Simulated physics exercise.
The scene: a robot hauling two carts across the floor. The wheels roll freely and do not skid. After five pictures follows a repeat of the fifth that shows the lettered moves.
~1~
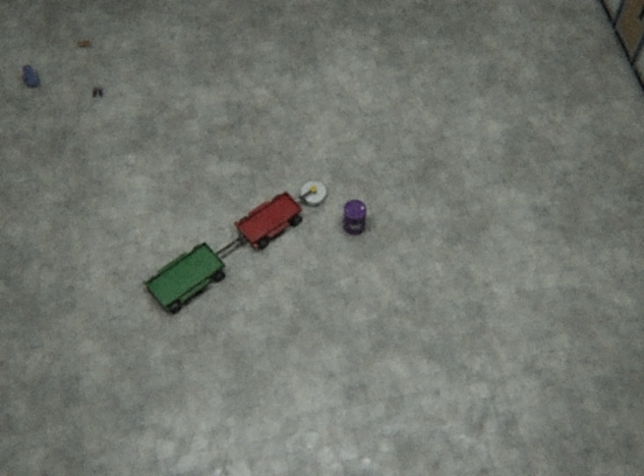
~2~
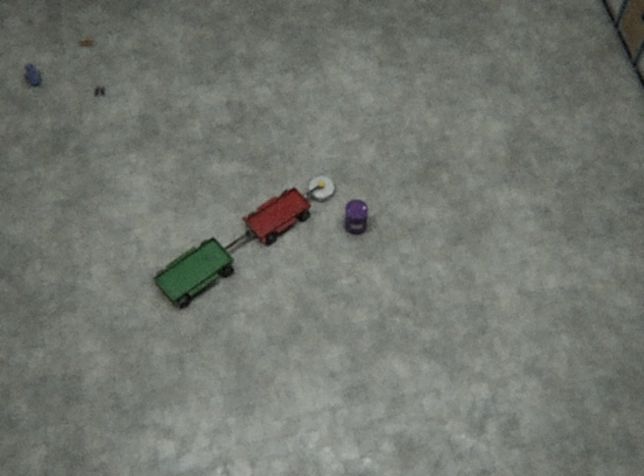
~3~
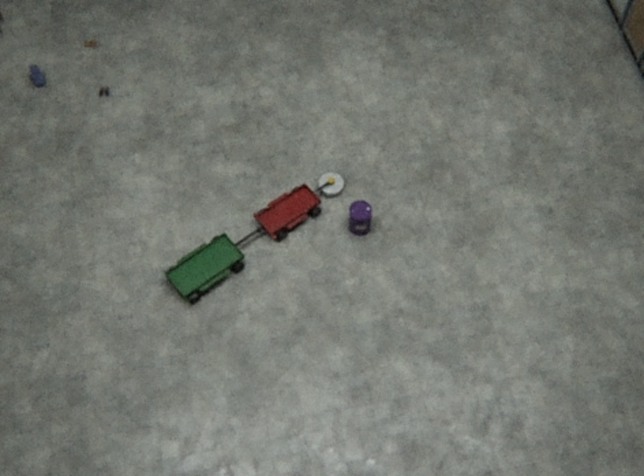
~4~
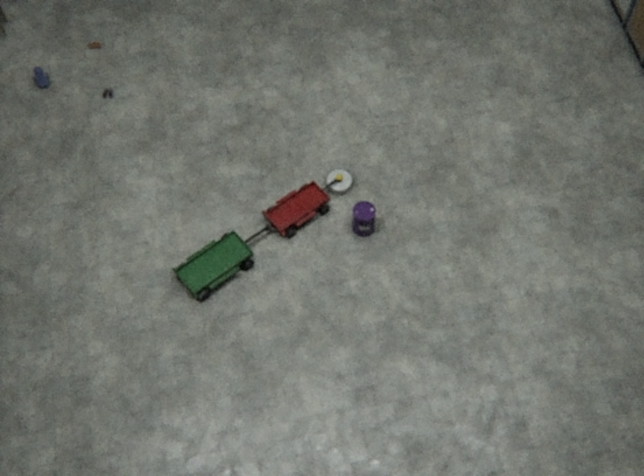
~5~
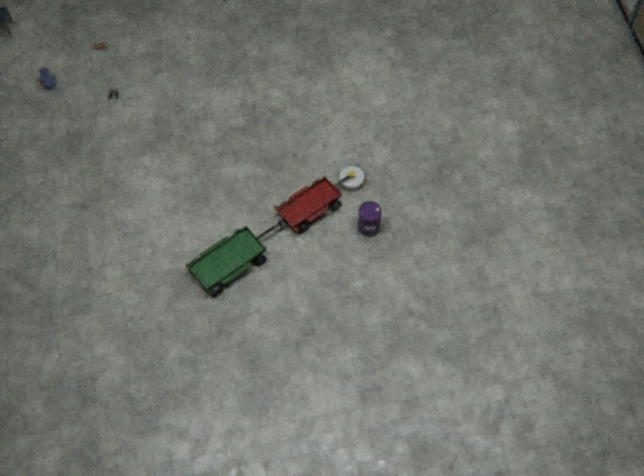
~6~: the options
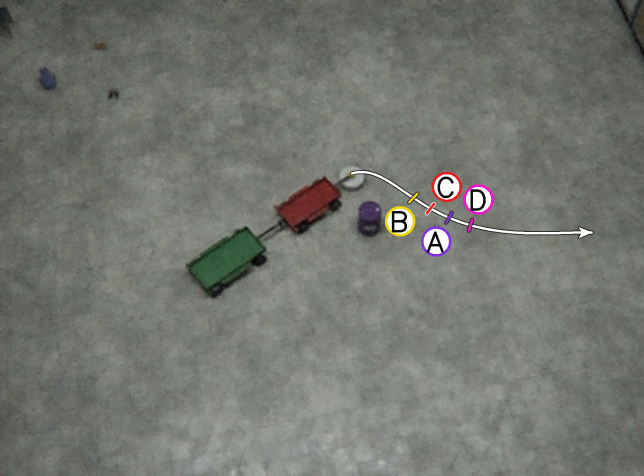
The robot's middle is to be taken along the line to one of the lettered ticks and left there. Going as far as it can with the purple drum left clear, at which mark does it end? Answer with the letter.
It can go as far as D.
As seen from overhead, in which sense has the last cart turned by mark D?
Clockwise.
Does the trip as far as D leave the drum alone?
Yes.
On the copy, A at (449, 218); B at (413, 198); C at (431, 209); D at (471, 225); the route from (352, 173) via (464, 223) to (592, 232).
On D. First, robot (394, 189), last cart (258, 237).
Then, robot (431, 213), last cart (289, 218).
Finally, robot (470, 229), last cart (322, 206); nothing has been touched.
By contrast, A is safe but short; B is safe but short; C is safe but short.
